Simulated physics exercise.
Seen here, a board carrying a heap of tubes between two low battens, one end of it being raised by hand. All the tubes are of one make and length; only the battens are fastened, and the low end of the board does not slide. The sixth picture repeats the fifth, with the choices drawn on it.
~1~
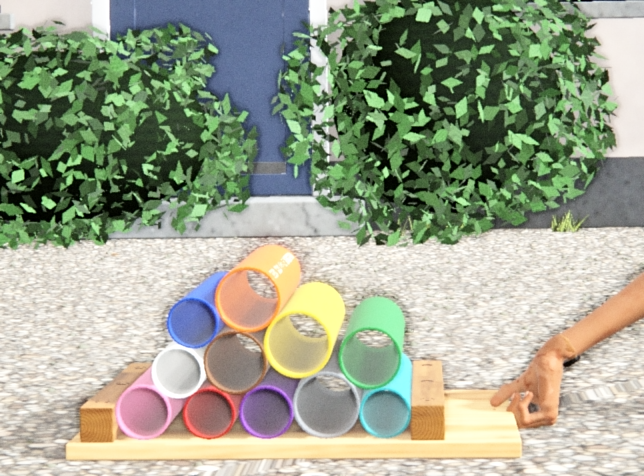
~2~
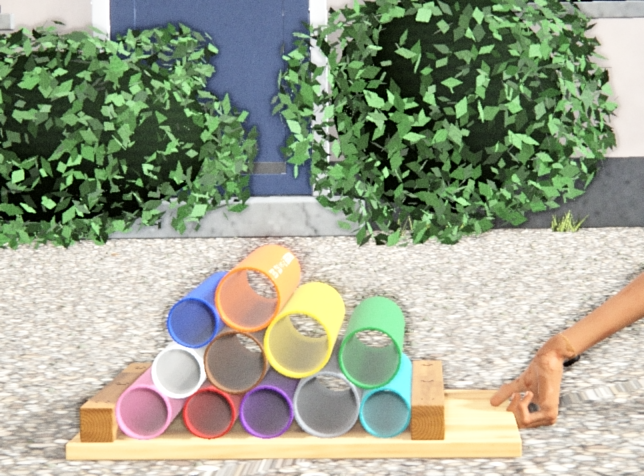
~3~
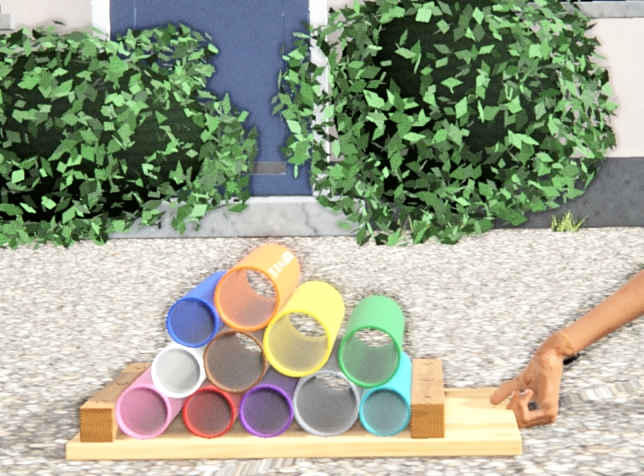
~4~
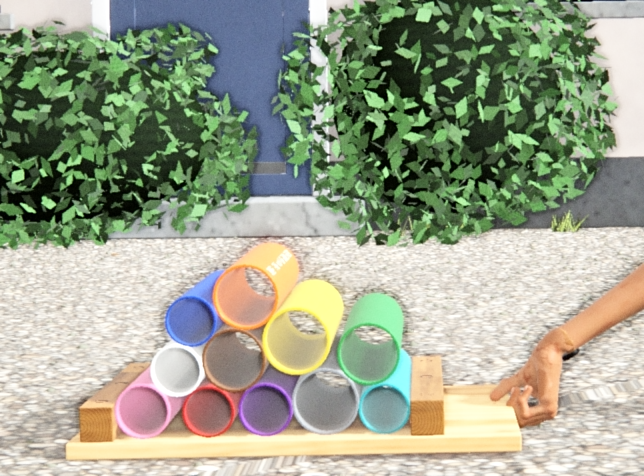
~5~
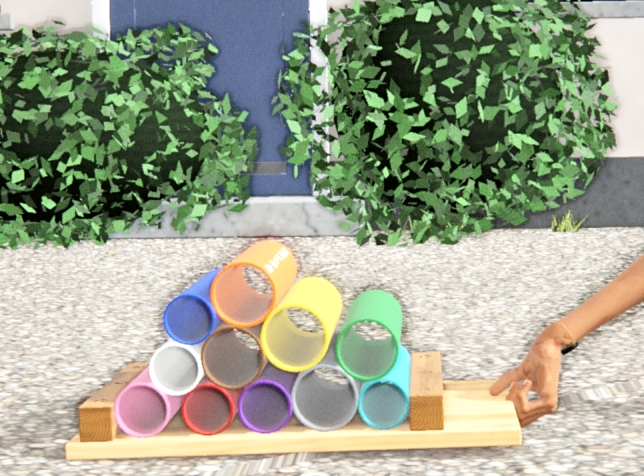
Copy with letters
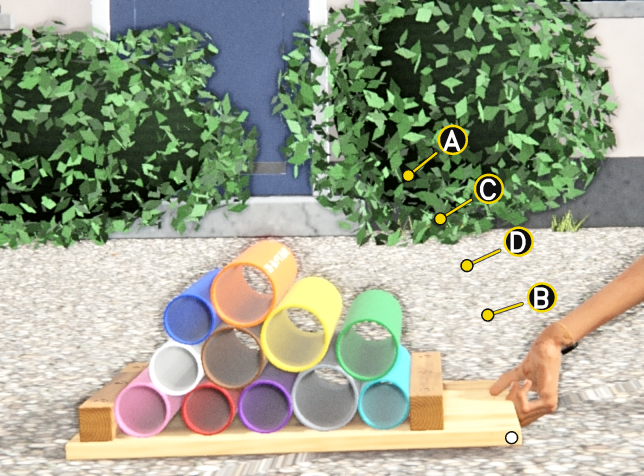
A wooden board stacked with colourful tubes between two blocks barely moved as a hand at its right end lifted it very slightly, and the tubes stayed piled together in front of leafy bushes.
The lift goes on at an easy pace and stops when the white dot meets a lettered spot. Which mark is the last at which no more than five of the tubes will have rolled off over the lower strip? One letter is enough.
Mark A is as high as it can go.
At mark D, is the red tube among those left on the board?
Yes, with D.
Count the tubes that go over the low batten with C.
The count is five.
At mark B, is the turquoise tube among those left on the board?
The turquoise tube: Yes.
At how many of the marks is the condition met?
Four of the four.
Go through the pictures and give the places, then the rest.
In the first picture, turquoise tube (385, 413); green tube (370, 358); brown tube (235, 363).
In the second picture, brown tube (235, 363); white tube (178, 372).
In the third picture, board (303, 405); turquoise tube (385, 412); blue tube (192, 322).
In the fourth picture, board (302, 403); pink tube (142, 411); red tube (208, 412).
In the fifth picture, board (302, 400); pink tube (142, 410); red tube (208, 410).
On the copy, A at (408, 176); B at (488, 315); C at (440, 219); D at (467, 266); the white dot at (512, 438).
On A. First, board at 20°.
Then, board at 38°.
Finally, board at 38°, five over the low batten.
By contrast, B five over the low batten; C five over the low batten; D five over the low batten.
